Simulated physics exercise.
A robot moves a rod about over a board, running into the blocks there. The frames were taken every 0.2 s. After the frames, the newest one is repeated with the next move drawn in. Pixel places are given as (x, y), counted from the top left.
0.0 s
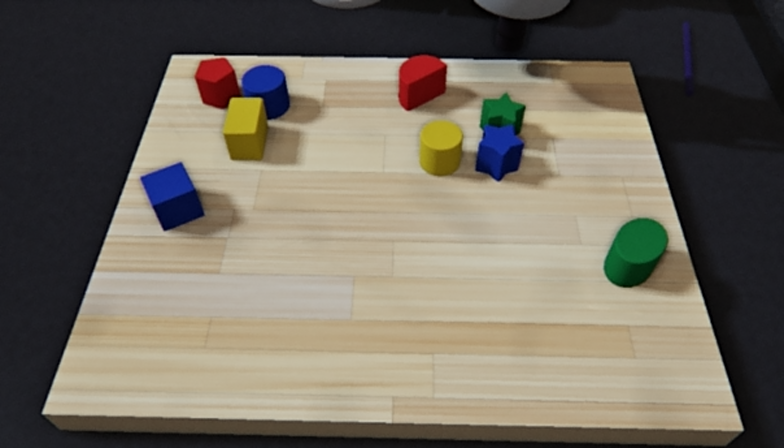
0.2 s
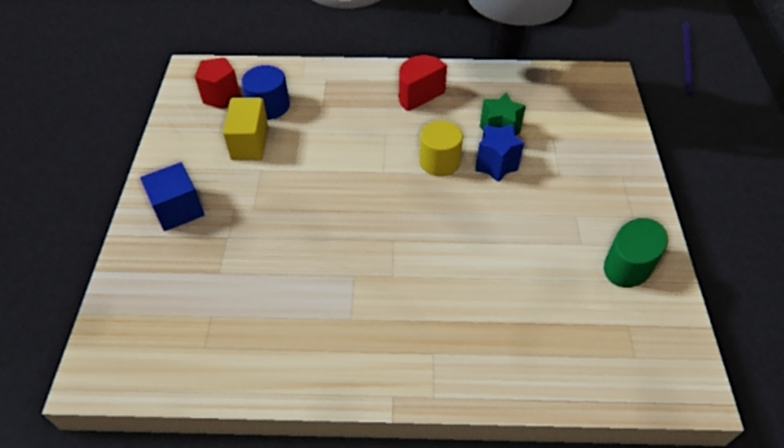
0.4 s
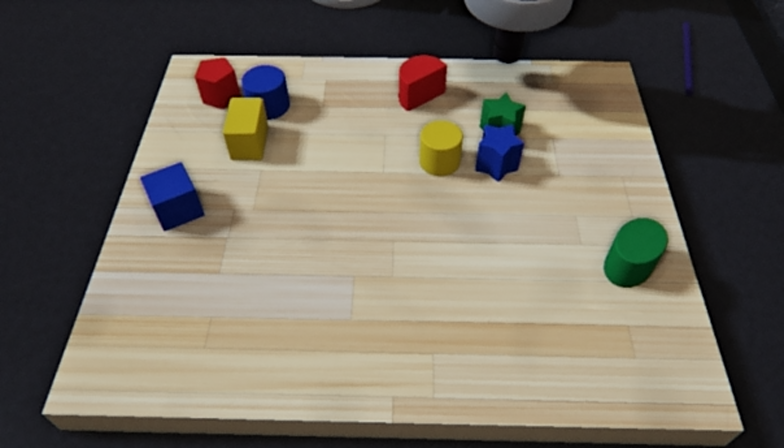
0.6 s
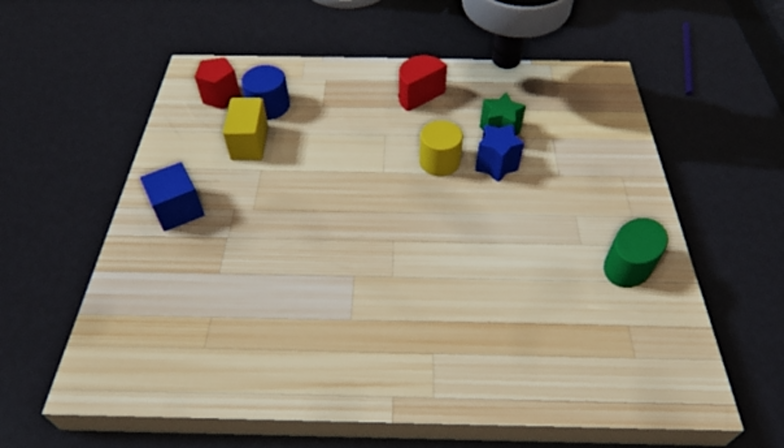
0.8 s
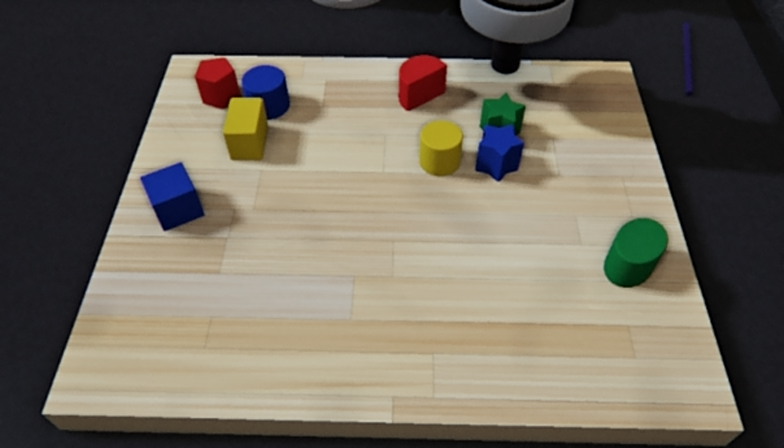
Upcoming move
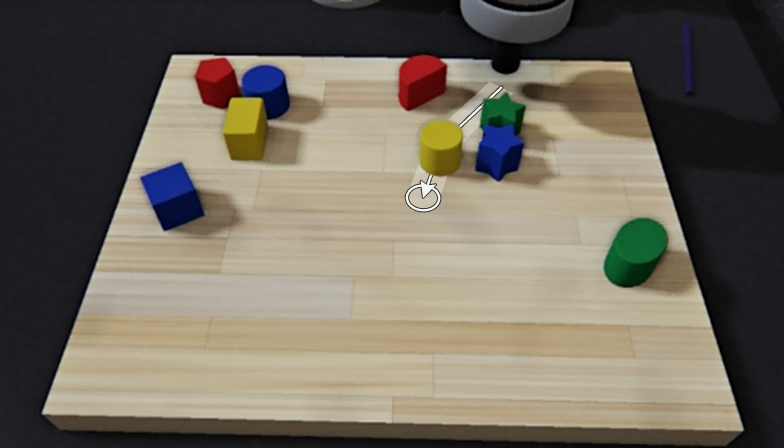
A pale wooden board lies on a dark surface, seen from above at a slight angle by a still camera. Red, blue and yellow blocks cluster at its upper left, with a blue cube below, a red block, yellow cylinder and green and blue stars around the upper middle, and a green cylinder at right. A robot's dark rod edges slightly downward at the top, while the blocks stay still.
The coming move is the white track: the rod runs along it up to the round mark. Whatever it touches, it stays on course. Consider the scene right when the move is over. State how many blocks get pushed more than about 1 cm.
The number will come to 1.
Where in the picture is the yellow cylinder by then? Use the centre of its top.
(417, 201)
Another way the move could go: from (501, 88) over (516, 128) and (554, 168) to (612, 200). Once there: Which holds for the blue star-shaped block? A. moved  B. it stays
A - moved.
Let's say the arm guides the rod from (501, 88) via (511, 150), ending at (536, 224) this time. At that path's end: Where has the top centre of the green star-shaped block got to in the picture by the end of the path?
Somewhere near (514, 212).
Path on the board, from (501, 88) over (453, 134) to (423, 198).
The first path, step by step. One third of the way, rod (472, 97); nothing pushed yet.
Two thirds of the way, rod (441, 133); yellow cylinder (433, 152).
At the end, rod (424, 177); yellow cylinder (417, 201); green star-shaped block in place.
